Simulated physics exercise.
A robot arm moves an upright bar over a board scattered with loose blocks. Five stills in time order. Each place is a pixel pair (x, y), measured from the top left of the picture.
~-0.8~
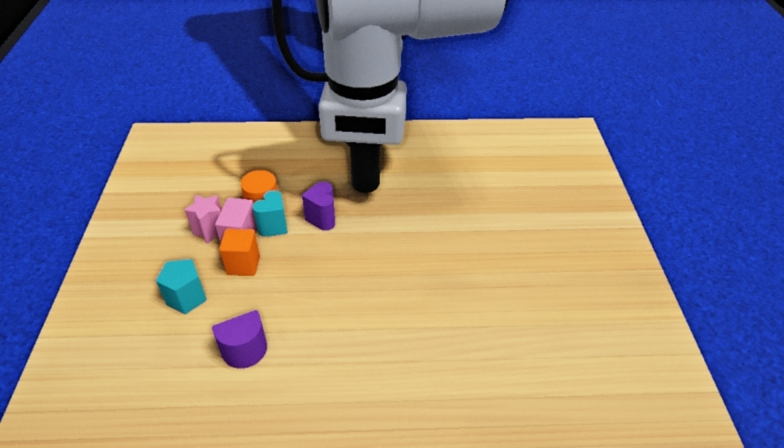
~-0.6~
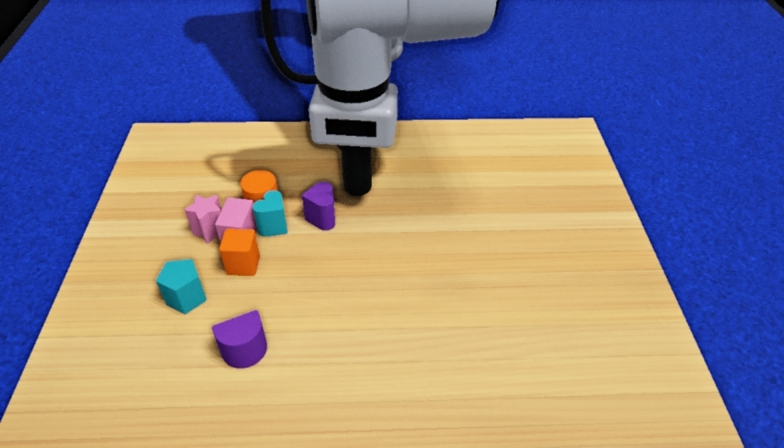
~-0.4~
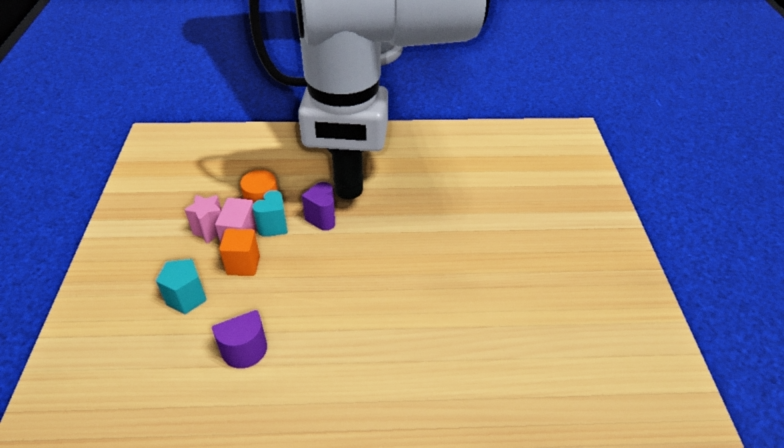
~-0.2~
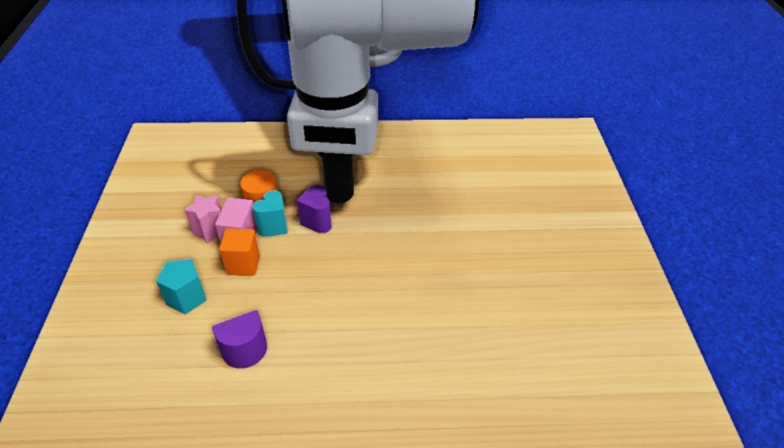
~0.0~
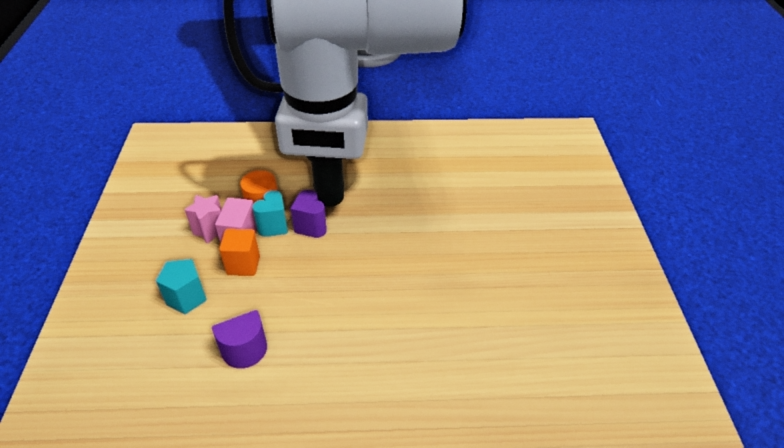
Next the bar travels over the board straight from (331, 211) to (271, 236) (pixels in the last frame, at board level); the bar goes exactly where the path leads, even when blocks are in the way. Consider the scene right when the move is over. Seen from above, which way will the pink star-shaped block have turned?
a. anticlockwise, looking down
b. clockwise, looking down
I choose b.
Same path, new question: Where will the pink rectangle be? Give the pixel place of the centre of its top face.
At roughly (200, 218).
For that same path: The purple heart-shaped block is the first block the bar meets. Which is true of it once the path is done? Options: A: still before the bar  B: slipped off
My pick is B.
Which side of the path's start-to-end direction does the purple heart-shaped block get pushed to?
It moves left.
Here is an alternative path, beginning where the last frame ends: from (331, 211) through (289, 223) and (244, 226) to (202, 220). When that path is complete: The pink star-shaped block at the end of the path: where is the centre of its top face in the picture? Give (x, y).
It ends at (168, 209).
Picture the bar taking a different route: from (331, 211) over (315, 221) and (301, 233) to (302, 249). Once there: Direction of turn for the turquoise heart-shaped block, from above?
Answer: With the clock.
The first path, step by step. Halfway along, bar (299, 210); turquoise heart-shaped block (265, 206), turned 40° clockwise; purple heart-shaped block (291, 217), turned 55° anticlockwise.
At the end, bar (268, 223); pink star-shaped block (176, 206), turned 25° clockwise; pink rectangle (200, 218); turquoise heart-shaped block (232, 216), turned 55° clockwise; purple heart-shaped block (280, 226), turned 100° anticlockwise.
